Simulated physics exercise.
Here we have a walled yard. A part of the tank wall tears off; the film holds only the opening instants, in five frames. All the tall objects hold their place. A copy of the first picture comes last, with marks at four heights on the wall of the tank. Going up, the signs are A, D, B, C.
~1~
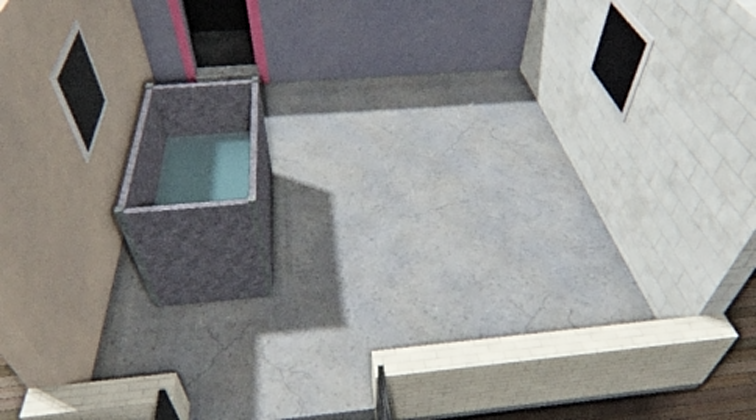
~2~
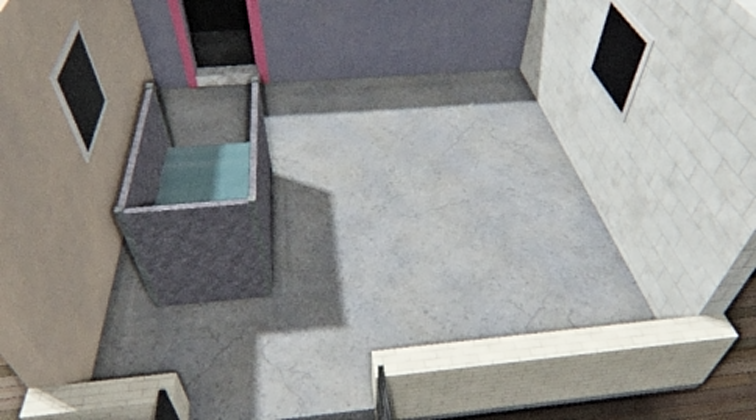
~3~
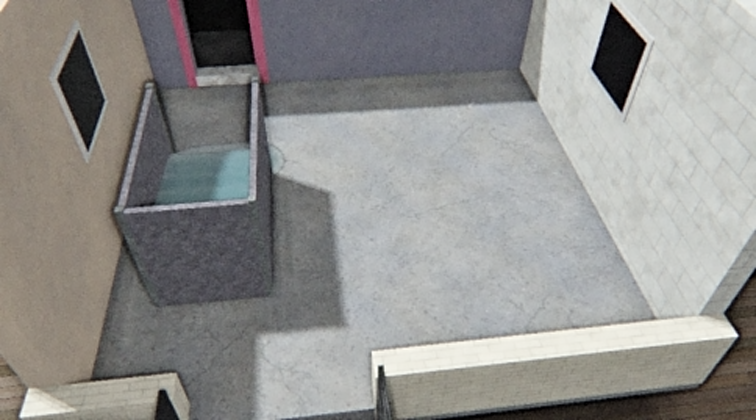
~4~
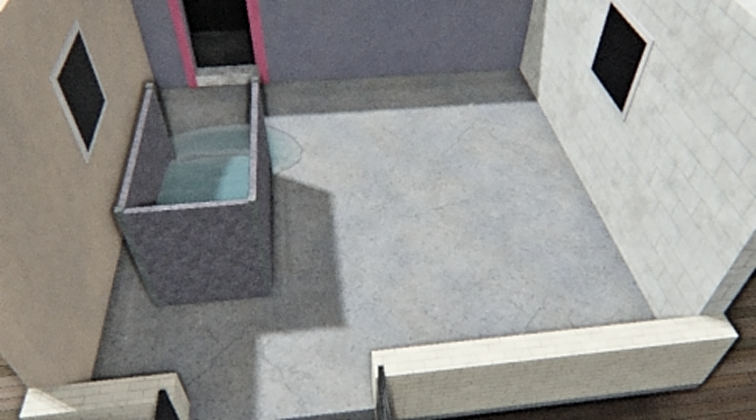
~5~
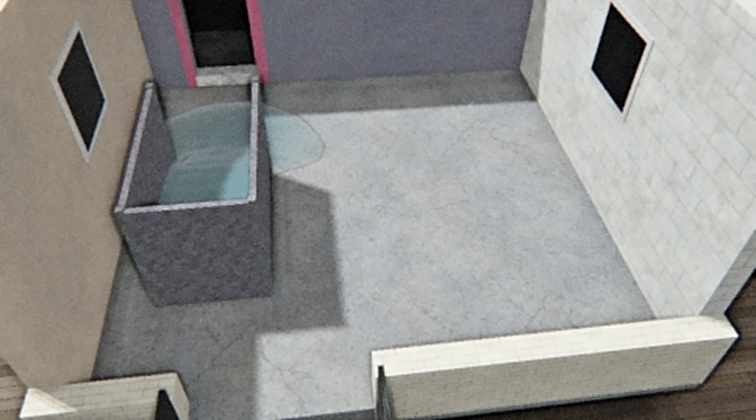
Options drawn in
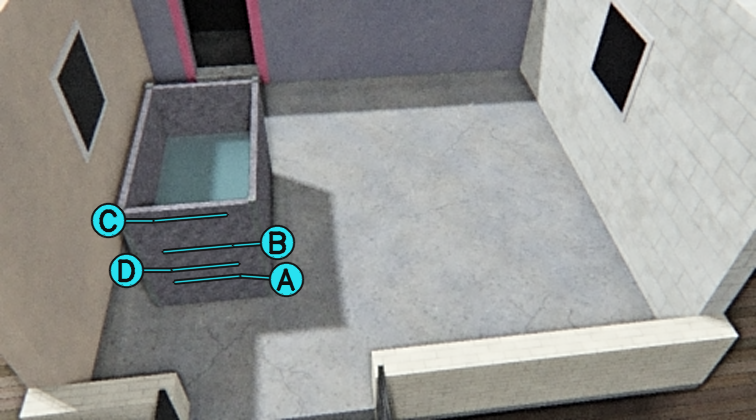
A grey tank loses its back wall, and water spreads out behind it across the yard.
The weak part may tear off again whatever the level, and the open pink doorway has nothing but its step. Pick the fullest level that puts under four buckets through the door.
The answer is line A.
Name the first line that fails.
That is line D.
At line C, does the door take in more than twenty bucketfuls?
Yes.
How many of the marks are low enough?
One of the four.
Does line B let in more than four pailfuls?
Yes, it does.
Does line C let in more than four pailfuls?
Yes, that goes wrong.
On the marked copy, A at (208, 279); B at (199, 248); C at (189, 217); D at (204, 267); from the bottom up A, D, B, C.
Choosing A, a splash gets over, under a bucket.
Choosing B, dozens of bucketfuls pour in.
Choosing C, dozens of bucketfuls pour in.
Choosing D, about 8 bucketfuls get in.
